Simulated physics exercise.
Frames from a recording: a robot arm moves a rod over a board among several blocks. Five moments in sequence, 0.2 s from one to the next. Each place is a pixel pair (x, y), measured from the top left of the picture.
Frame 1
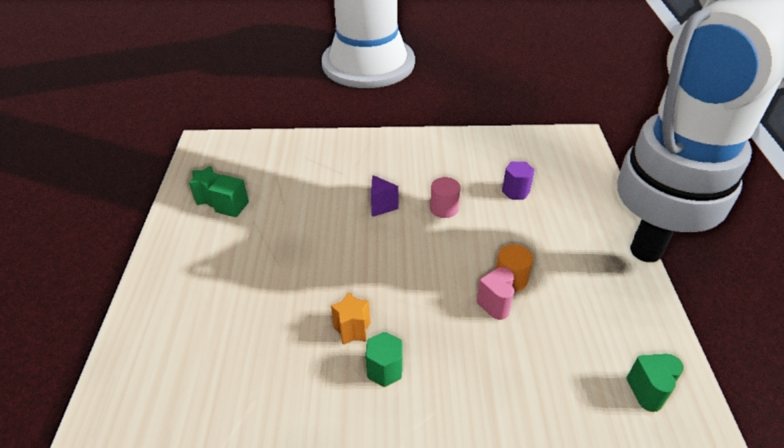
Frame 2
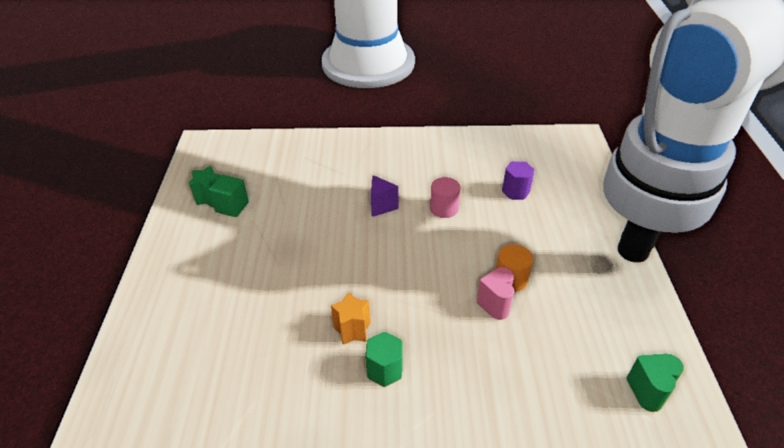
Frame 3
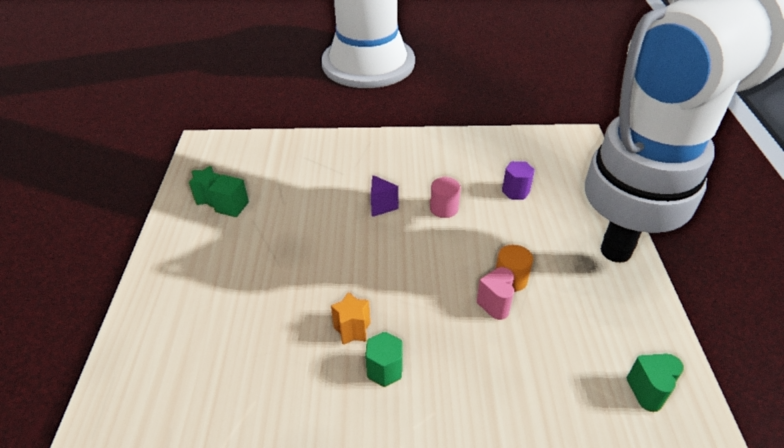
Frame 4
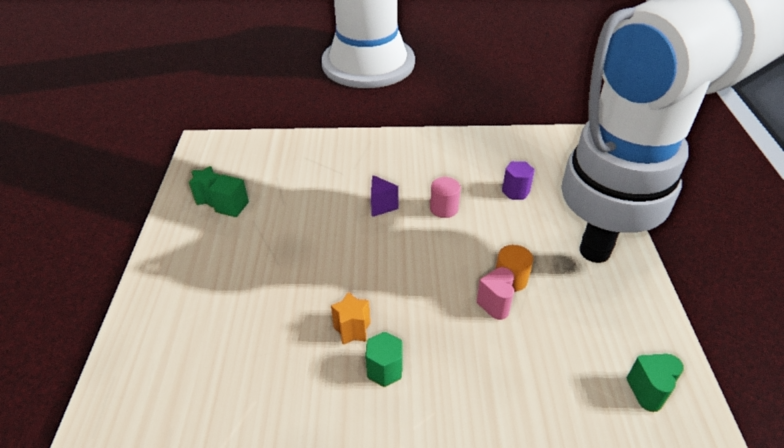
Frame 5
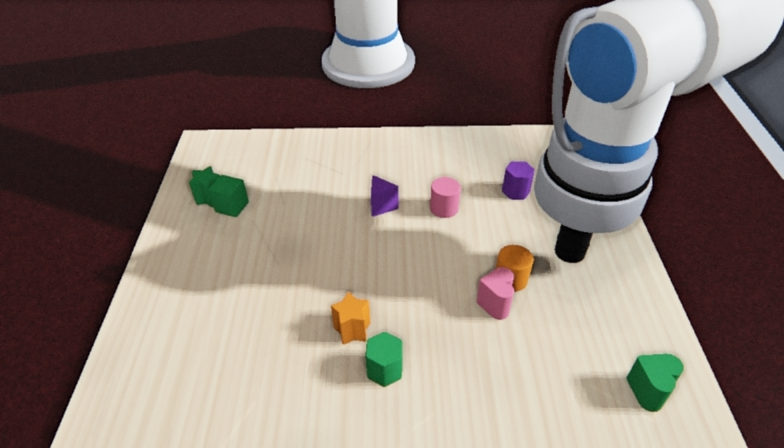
The footage shows a robot arm on the right side of a light wooden board scattered with colored blocks, moving its black rod steadily left toward an orange cylinder and a pink heart, while all the blocks stay still.
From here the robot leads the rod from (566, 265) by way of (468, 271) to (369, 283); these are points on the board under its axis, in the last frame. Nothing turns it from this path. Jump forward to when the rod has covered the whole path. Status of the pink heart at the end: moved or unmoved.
Moved away.
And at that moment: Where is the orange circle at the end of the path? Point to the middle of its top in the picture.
Answer: (452, 276).
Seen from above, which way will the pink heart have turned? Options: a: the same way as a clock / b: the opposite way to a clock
The one that fits is b, the opposite way to a clock.
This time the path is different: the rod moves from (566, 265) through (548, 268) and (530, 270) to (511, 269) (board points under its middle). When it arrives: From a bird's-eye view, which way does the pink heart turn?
It turns round anticlockwise.
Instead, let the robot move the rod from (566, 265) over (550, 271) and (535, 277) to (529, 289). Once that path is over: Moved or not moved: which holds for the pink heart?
The result: It moves.
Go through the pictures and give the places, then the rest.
In the first frame, tip of the rod (645, 252), middles of tops, orange star-shaped block (351, 307), pink heart (500, 281), orange circle (516, 256).
In the second frame, rod (632, 253), nothing pushed.
In the third frame, rod (615, 253), nothing pushed.
In the fourth frame, rod (594, 253), nothing pushed.
In the fifth frame, rod (569, 253), orange star-shaped block (351, 307), pink heart (500, 281), orange circle (516, 256).
What follows on the original path. One third of the way, rod (502, 256); pink heart (490, 292), turned 40° anticlockwise; orange circle (483, 263).
Two thirds of the way, rod (435, 262); pink heart (488, 295), turned 55° anticlockwise; orange circle (452, 276).
At the end, rod (369, 271); orange star-shaped block unmoved; pink heart (488, 295), turned 55° anticlockwise; orange circle (452, 276).
